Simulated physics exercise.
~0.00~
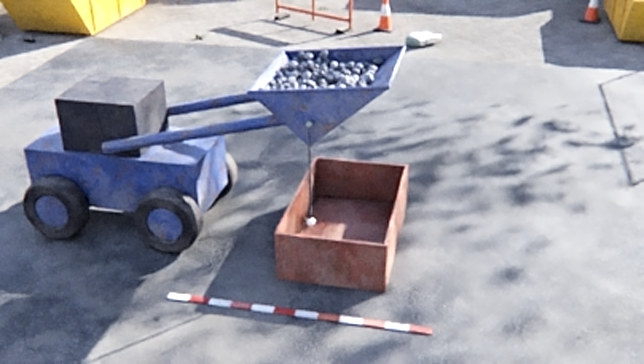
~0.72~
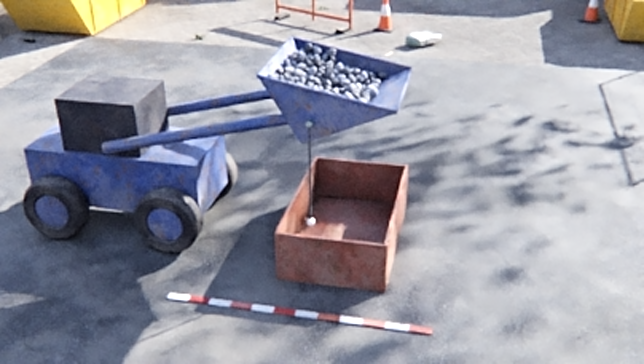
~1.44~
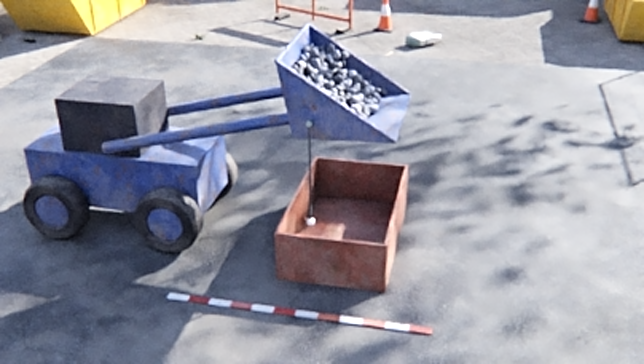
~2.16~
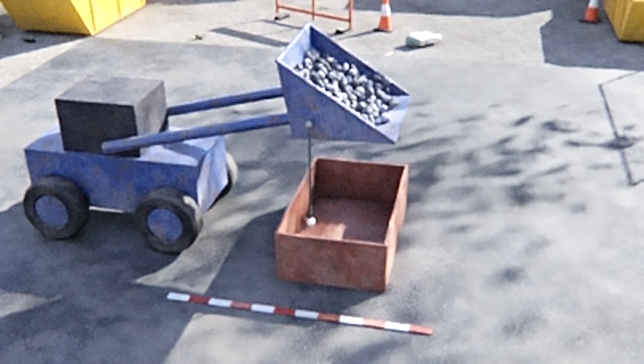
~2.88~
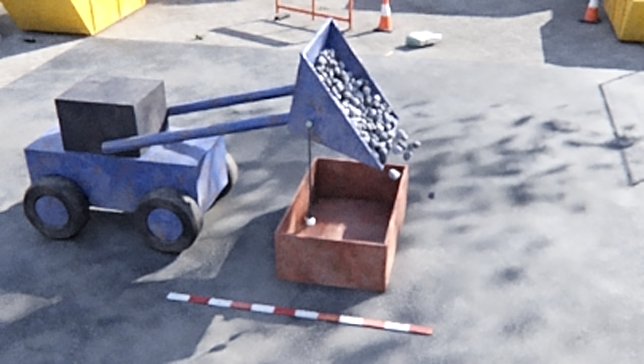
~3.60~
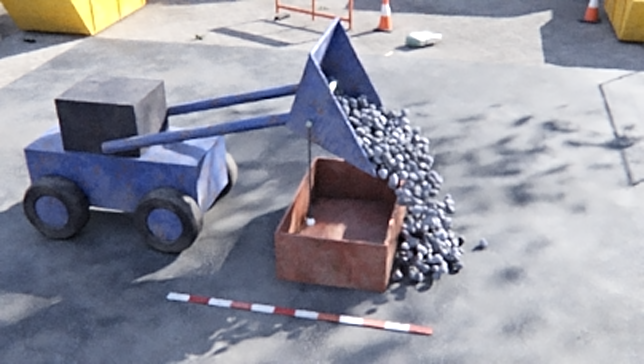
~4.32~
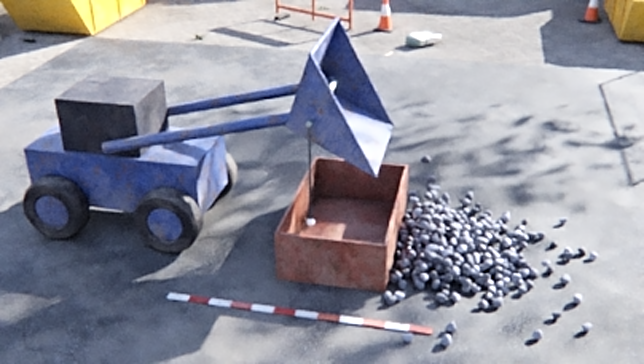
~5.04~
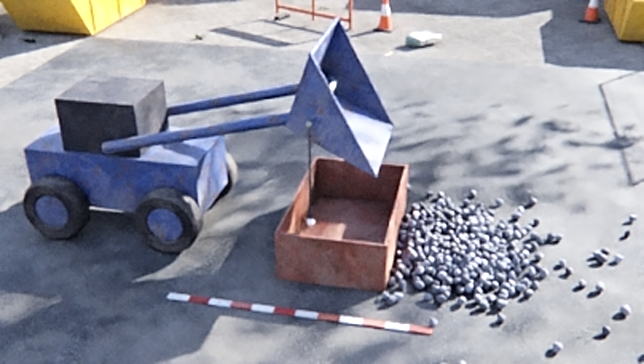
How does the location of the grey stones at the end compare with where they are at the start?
At the start the stones are heaped in the raised blue bucket, and at the end they lie spread on the ground to the right of the reddish bin.
The video shows a blue loader holding a bucket of grey stones above a reddish open bin on a paved yard. The bucket tips to the right in stages, and the stones pour past the bin, ending scattered on the ground beside it while the bin stays empty.
